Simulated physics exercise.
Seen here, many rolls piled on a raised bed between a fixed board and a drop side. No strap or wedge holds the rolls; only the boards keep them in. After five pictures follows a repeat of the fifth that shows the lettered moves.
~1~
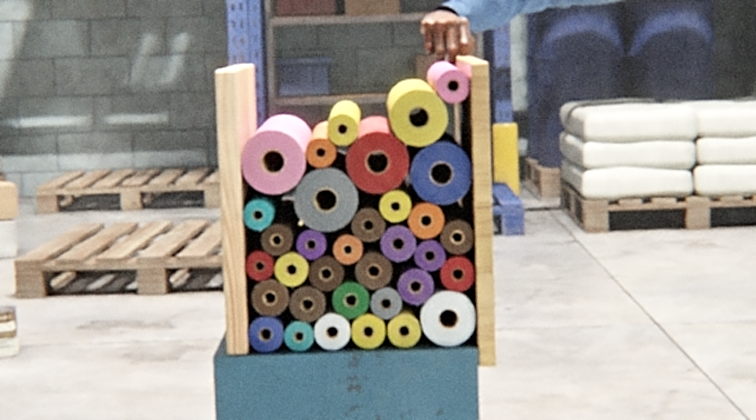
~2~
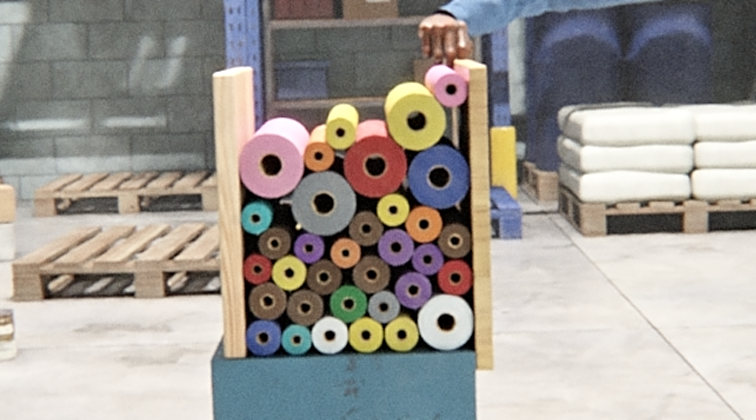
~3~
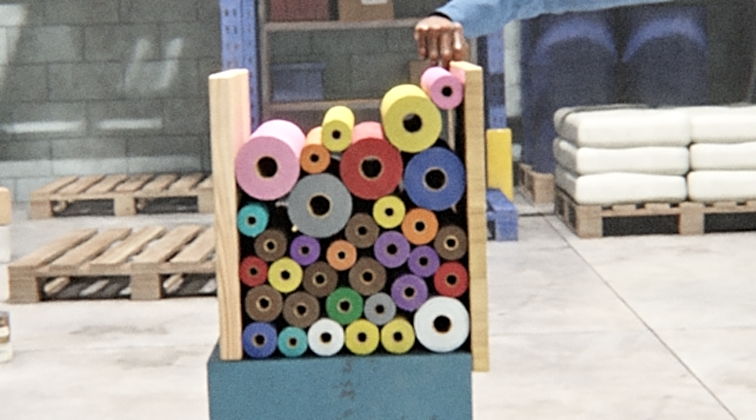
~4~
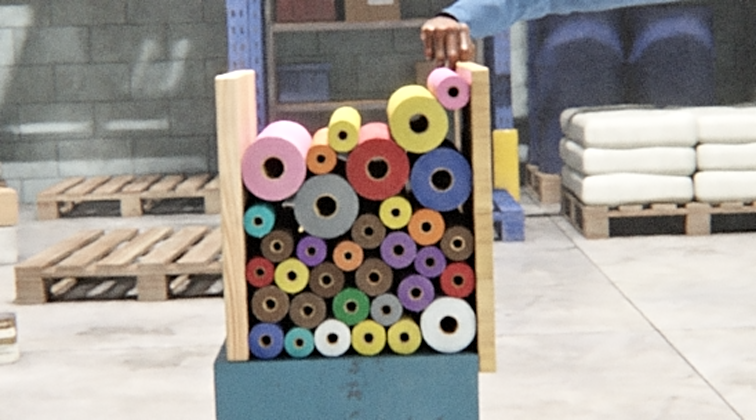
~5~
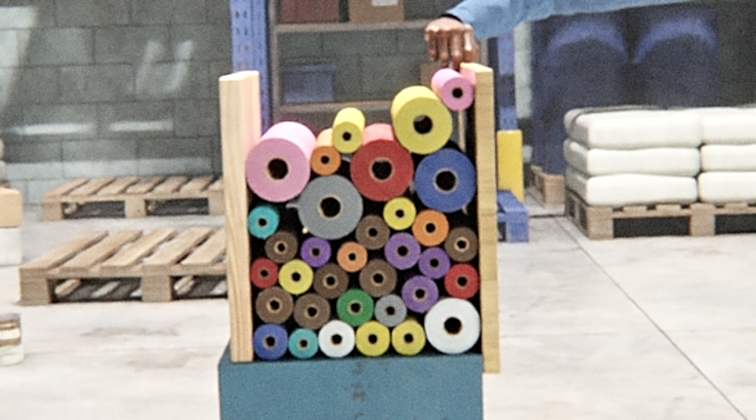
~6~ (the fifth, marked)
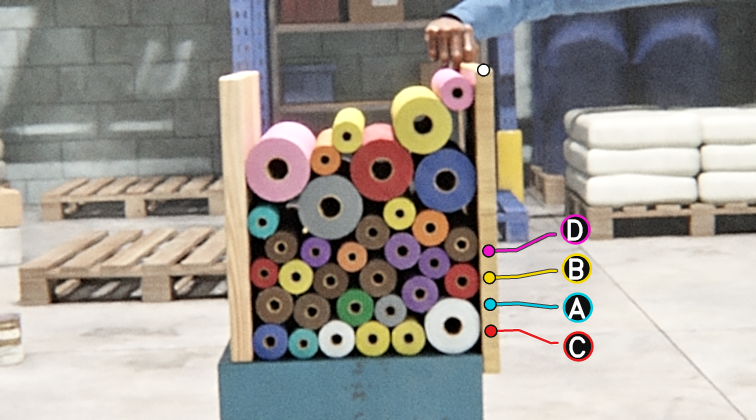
A hand rests atop the right board beside stacked colourful rolls, and nothing noticeably moves.
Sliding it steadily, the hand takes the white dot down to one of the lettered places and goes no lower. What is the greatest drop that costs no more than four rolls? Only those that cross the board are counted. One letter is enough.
Slide it to D.
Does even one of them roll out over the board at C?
At C: Yes.
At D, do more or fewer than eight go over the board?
At D, fewer than eight.
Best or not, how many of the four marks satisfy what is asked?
One of the four.
On the marked copy, A at (490, 305); B at (490, 277); C at (491, 331); D at (489, 251); the white dot at (484, 70).
Taking D. A third of the way, top of the board (476, 148).
Two thirds of the way, top of the board (479, 234).
When it is over, top of the board (479, 250), three out over the board.
As for the rest, A more than four out over the board; B more than four out over the board; C more than four out over the board.
